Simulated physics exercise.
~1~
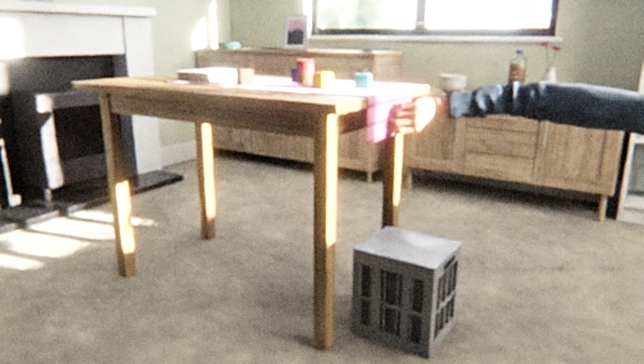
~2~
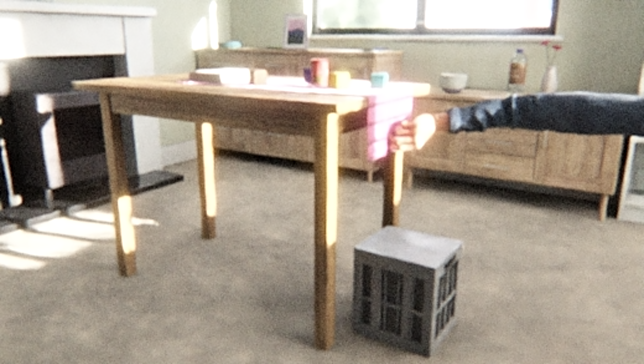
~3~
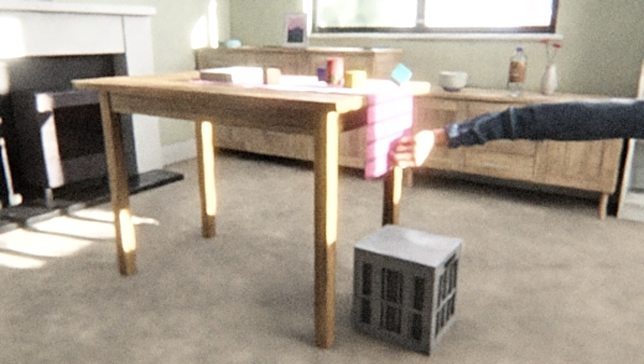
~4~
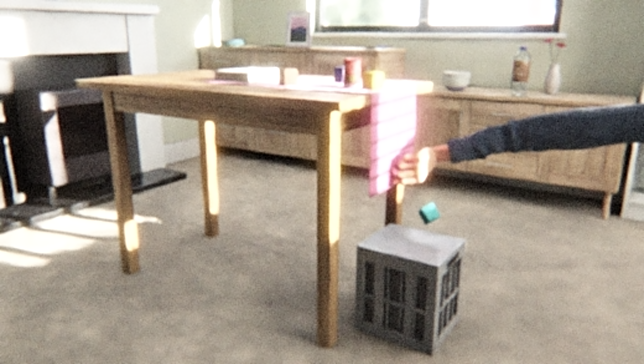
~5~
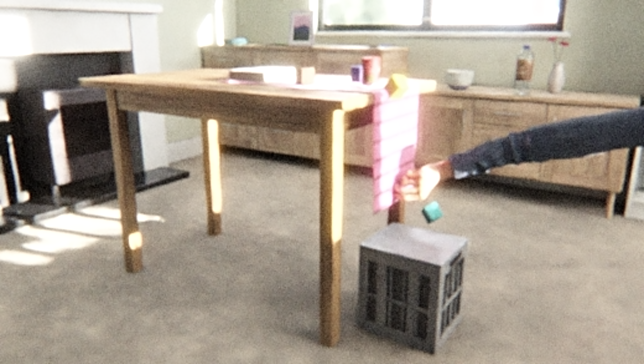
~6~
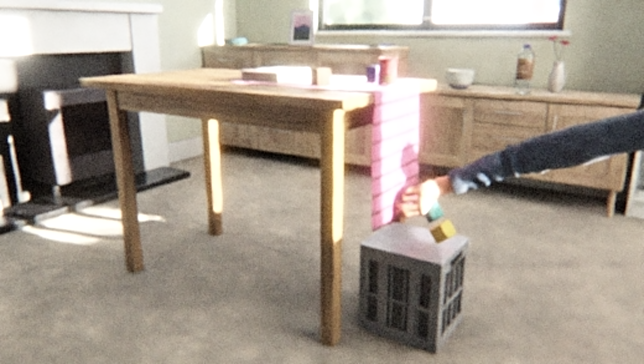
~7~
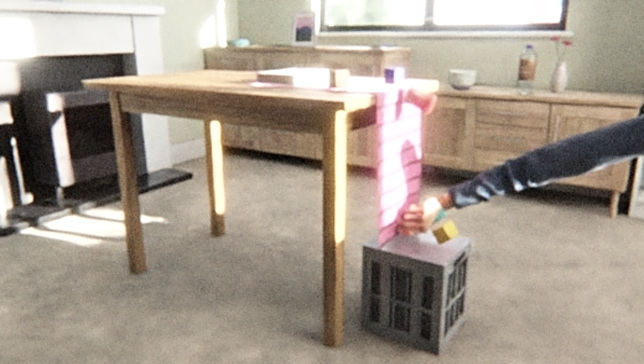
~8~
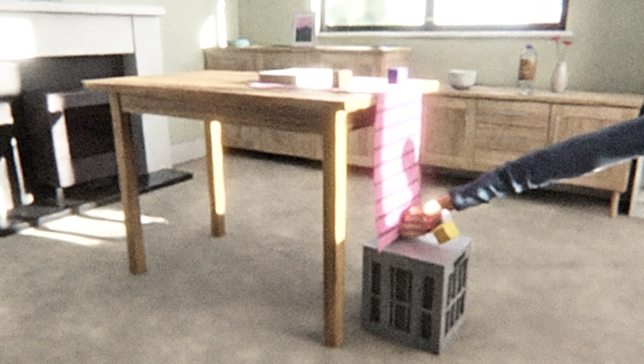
An arm in a dark blue sleeve reaches in from the right of a sunlit living room, holding a pink cloth that hangs over the right end of a wooden table, seen from the side by a slightly swaying camera. A book, a red can and small blocks, among them yellow, turquoise and blue ones, ride on the cloth, with a grey crate on the carpet below. As the hand draws the cloth down, the turquoise cube tips off first, then the yellow cube, then the red can. The cloth stops with its hem at the crate, and the blue cube remains near the table's edge.
